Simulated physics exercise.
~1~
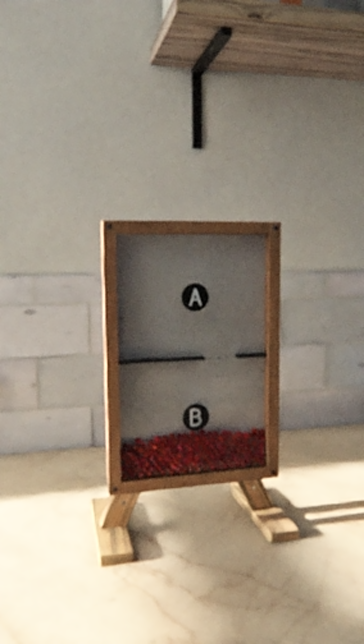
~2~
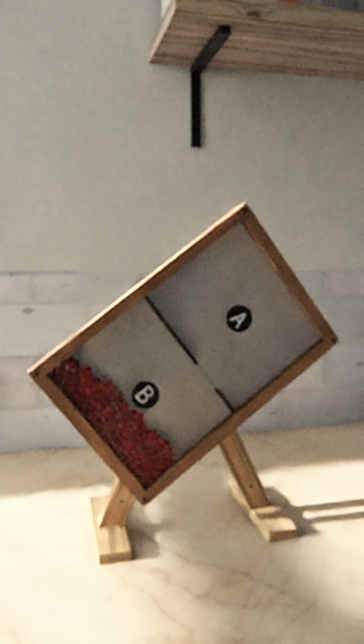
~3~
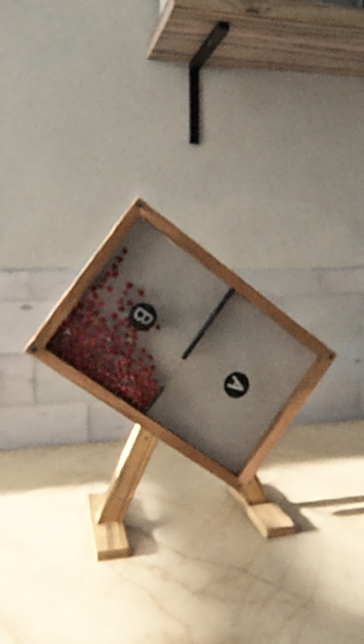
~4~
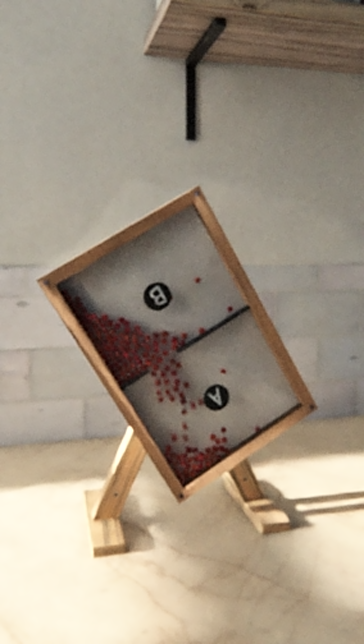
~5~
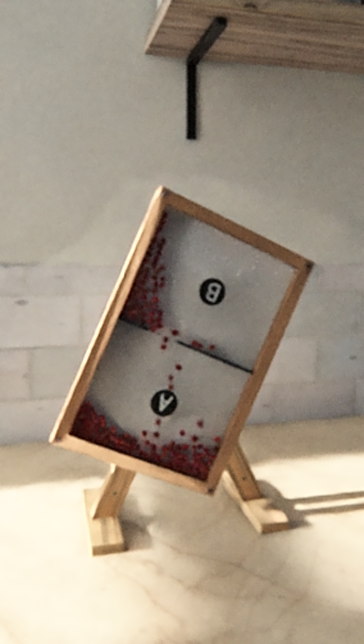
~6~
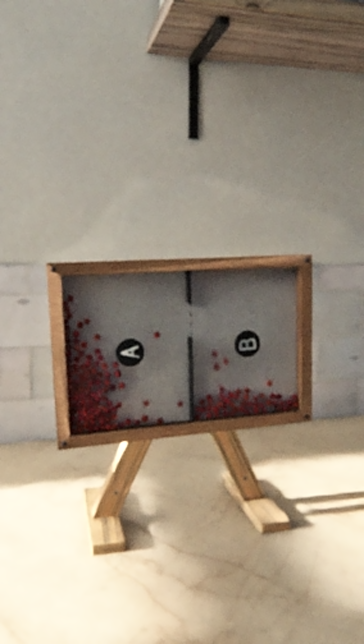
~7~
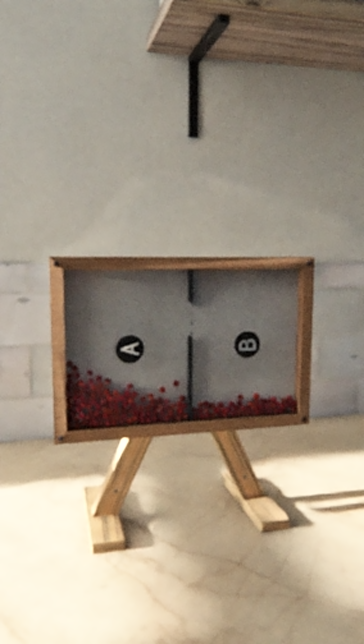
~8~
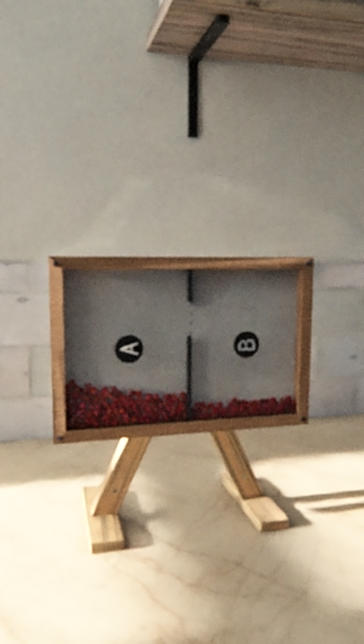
A wooden-framed case turns clockwise, pauses, turns on, and red beads settle mostly in chamber A.
